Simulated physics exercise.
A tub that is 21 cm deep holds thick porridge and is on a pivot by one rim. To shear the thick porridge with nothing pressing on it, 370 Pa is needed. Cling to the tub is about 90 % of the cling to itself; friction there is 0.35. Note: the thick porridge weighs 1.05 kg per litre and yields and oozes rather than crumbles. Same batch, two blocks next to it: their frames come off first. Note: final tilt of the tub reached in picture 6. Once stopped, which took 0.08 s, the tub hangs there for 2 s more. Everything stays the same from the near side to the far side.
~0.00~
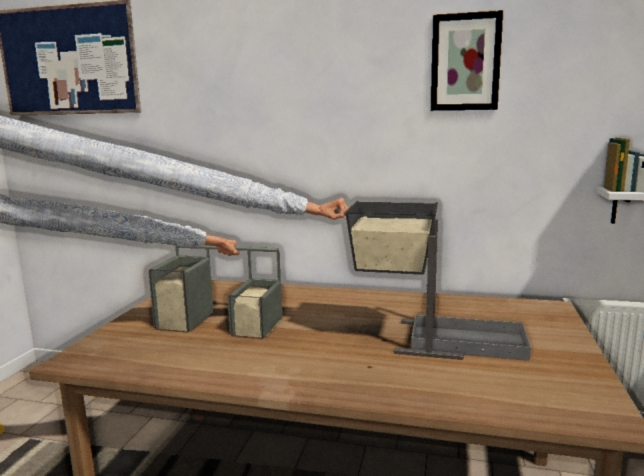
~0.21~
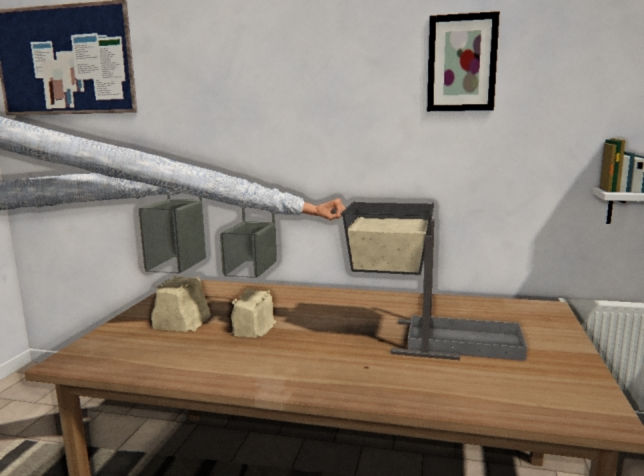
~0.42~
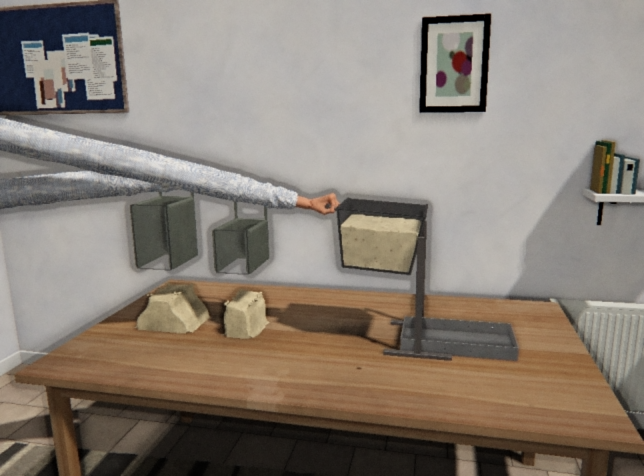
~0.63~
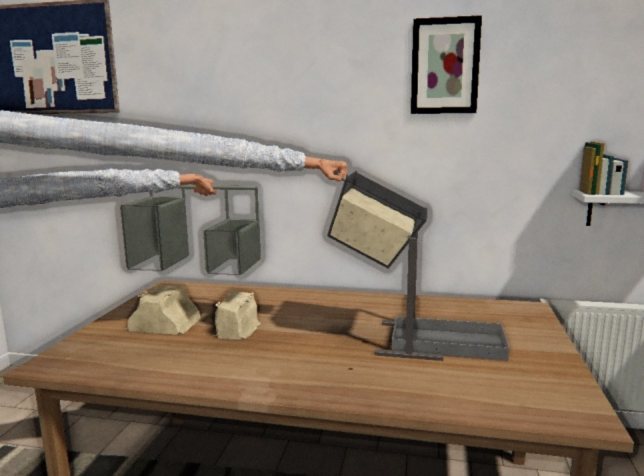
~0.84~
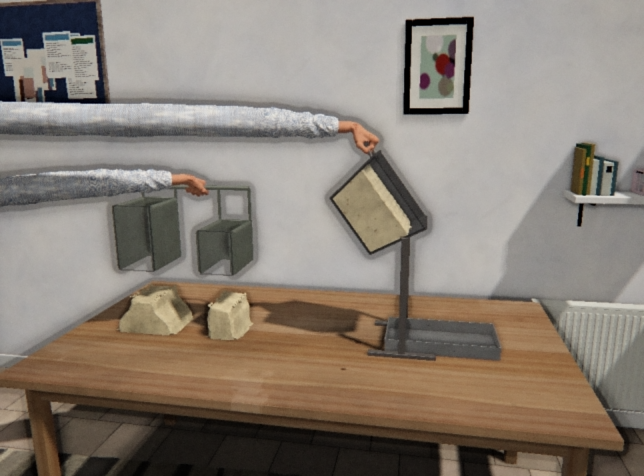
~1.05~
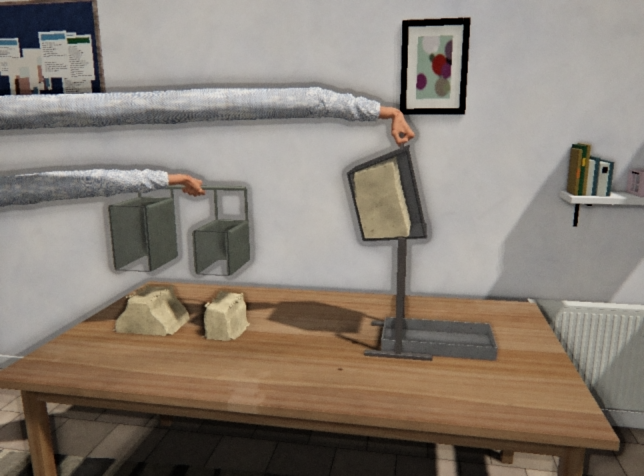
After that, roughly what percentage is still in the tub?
Roughly 69 %.
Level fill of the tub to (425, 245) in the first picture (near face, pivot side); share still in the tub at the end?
Then about 100 %.
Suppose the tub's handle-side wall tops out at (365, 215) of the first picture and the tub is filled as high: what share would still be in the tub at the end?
100 %, roughly.
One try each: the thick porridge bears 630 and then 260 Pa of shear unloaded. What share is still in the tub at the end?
In turn about 100 %, 60 %.
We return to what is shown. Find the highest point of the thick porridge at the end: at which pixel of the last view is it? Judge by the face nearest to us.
Near (393, 201).
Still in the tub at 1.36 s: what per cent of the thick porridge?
It's something like 90 % of the original load.
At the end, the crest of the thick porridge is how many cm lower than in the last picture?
The top ends up some 13 cm below its level in the last picture.
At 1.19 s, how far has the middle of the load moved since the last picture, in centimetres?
About 3 cm.
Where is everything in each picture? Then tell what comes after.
The first frame shows handle-side rim at (348, 212), tilt 0 degrees; highest point of the thick porridge at (385, 230); test blocks 21 cm, 14 cm high (left to right).
The second frame shows handle-side rim at (345, 213), tilt 0 degrees; highest point of the thick porridge at (382, 231); test blocks 17 cm, 13 cm high (left to right).
The third frame shows handle-side rim at (339, 208), tilt 4 degrees; highest point of the thick porridge at (345, 226); test blocks 15 cm, 13 cm high (left to right).
The fourth frame shows handle-side rim at (348, 179), tilt 27 degrees; highest point of the thick porridge at (344, 199); test blocks 14 cm, 13 cm high (left to right).
The fifth frame shows handle-side rim at (376, 156), tilt 54 degrees; highest point of the thick porridge at (364, 173); test blocks 14 cm, 13 cm high (left to right).
The sixth frame shows handle-side rim at (407, 151), tilt 76 degrees; highest point of the thick porridge at (391, 163); test blocks 14 cm, 13 cm high (left to right).
By 1.19 s, the tub is at 76 degrees and holds 100 %.
By 1.36 s, the tub is at 76 degrees and holds 92 %.
By 1.53 s, the tub is at 76 degrees and holds 78 %.
By 1.70 s, the tub is at 76 degrees and holds 71 %.
By 3.05 s, at the end, the tub is at 76 degrees and holds 69 %.
